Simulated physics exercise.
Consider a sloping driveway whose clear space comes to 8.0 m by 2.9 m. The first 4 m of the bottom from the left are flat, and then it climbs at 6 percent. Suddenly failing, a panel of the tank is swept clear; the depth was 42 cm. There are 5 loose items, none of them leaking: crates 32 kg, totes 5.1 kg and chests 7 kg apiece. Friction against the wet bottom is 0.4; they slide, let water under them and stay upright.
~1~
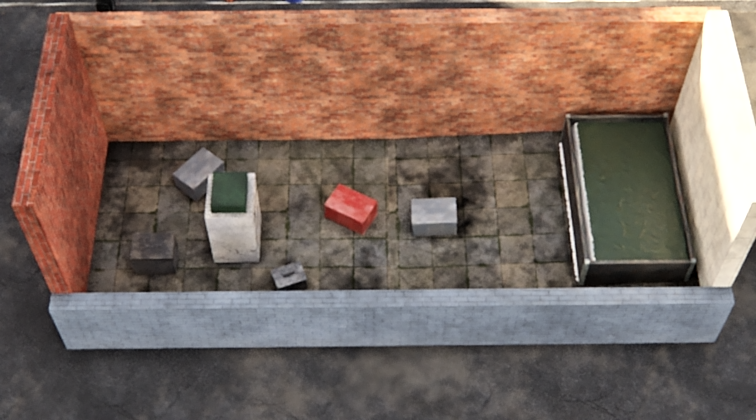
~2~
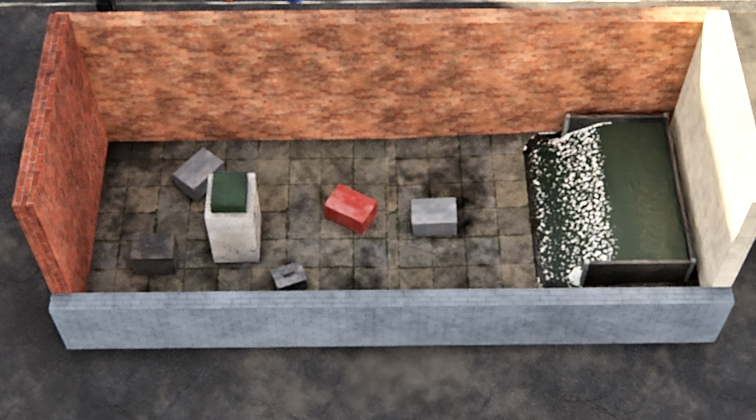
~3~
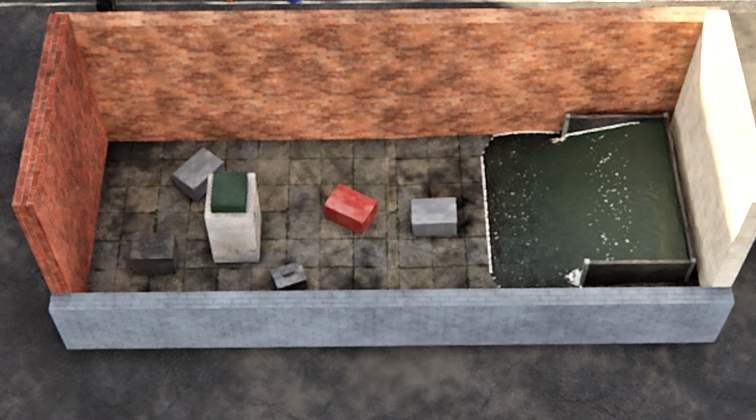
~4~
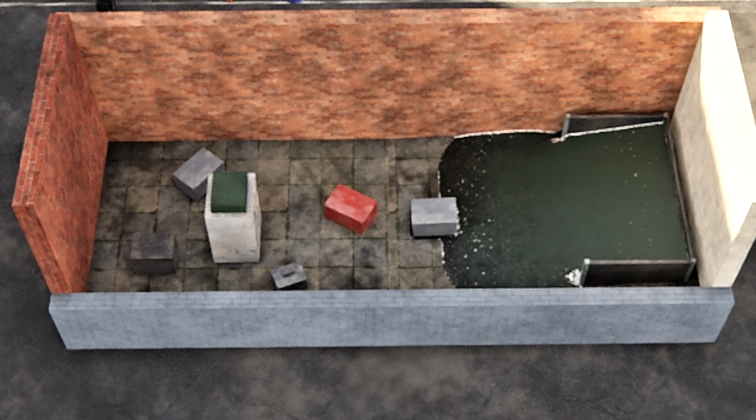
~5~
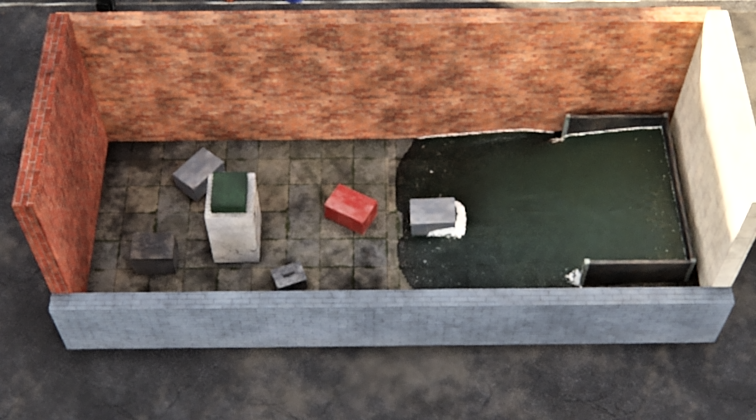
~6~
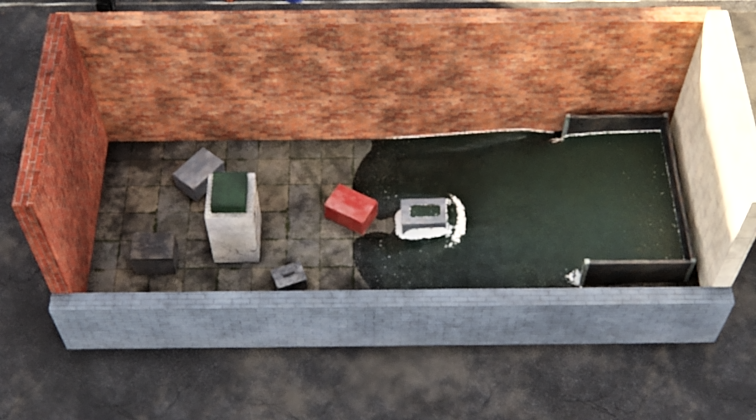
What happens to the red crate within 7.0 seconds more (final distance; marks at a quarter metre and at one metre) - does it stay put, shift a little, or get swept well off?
The red crate shifts a little.
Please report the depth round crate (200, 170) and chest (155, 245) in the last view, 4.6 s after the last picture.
Depth approx. 18 cm / 12 cm.
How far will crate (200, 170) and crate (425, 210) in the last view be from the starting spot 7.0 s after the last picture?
The first is off by 80 cm, the second by 140 cm.
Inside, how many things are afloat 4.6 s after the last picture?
I get 4.
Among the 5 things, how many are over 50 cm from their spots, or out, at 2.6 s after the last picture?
Answer: 4.
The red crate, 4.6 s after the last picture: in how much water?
Depth approx. 10 cm.
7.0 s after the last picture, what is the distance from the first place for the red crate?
I'd say close to 60 centimetres.
Then, 0.6 s after the last picture the red crate is near (340, 204), 0.1 m from its start, aground; 0 afloat.
Then, 2.6 s after the last picture the red crate is near (282, 220), 1.0 m from its start, aground; 3 afloat.
Then, 4.6 s after the last picture the red crate is near (284, 218), 0.9 m from its start, aground; 4 afloat.
Then, 7.0 s after the last picture the red crate is near (303, 209), 0.6 m from its start, aground; 2 afloat.
